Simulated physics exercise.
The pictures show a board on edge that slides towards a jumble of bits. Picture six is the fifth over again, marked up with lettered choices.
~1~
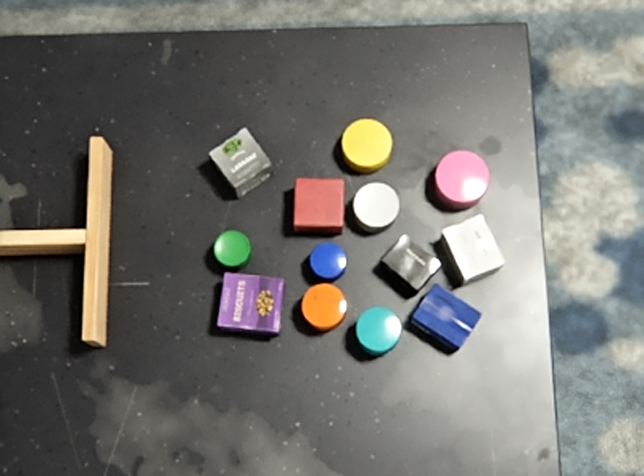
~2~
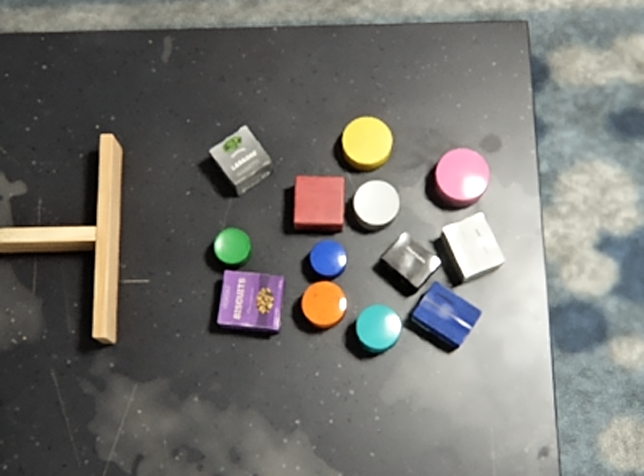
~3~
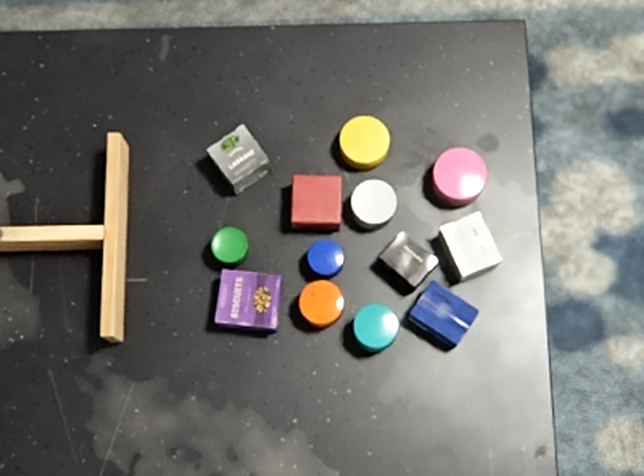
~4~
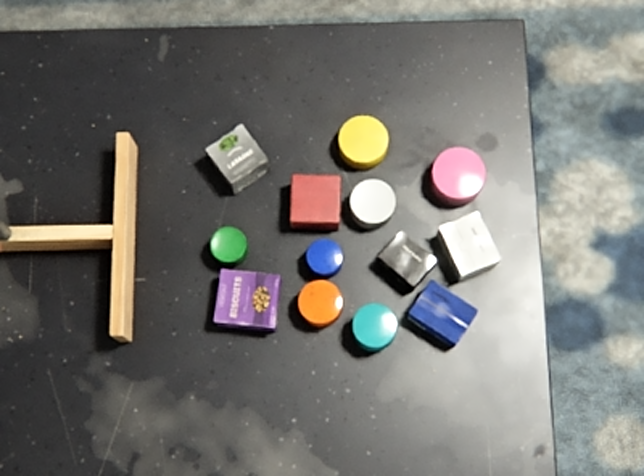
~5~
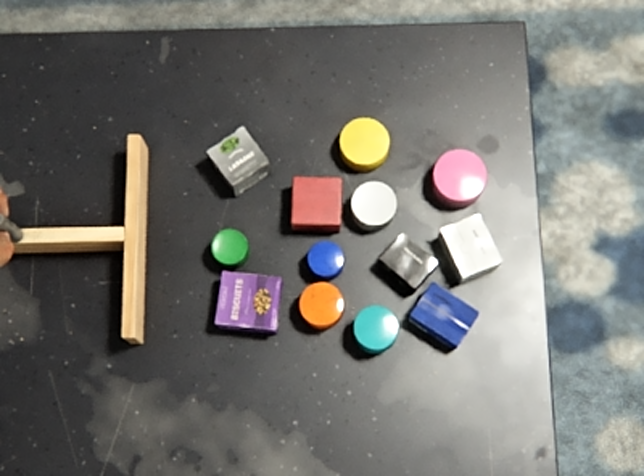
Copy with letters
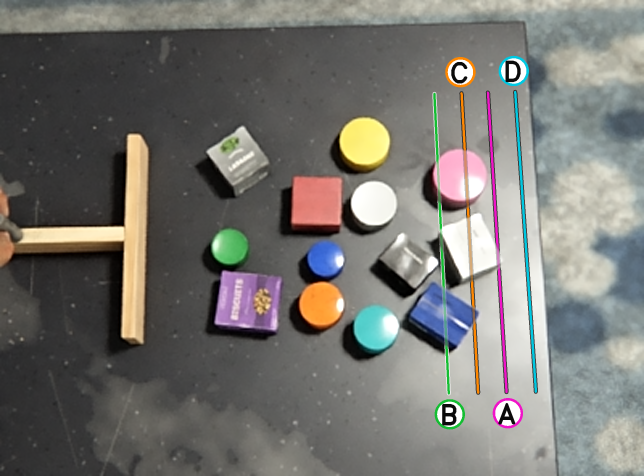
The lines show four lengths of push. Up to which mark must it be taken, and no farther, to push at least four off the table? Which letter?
Up to line C.
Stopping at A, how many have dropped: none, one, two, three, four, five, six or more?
Six or more.
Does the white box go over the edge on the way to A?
Yes.
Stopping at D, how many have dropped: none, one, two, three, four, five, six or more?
By then, six or more.
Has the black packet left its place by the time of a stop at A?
By then, yes.
On the copy, A at (497, 237); B at (441, 238); C at (470, 237); D at (525, 236).
On C. First, board (252, 231); grey packet (284, 164); orange pot (343, 305).
Then, board (374, 228); white box (518, 241); blue box (504, 335).
Finally, board (469, 226); white box over the edge; black packet over the edge; six fallen.
By contrast, A drops eight, but is farther than needed; B drops only two; D drops twelve, but is farther than needed.
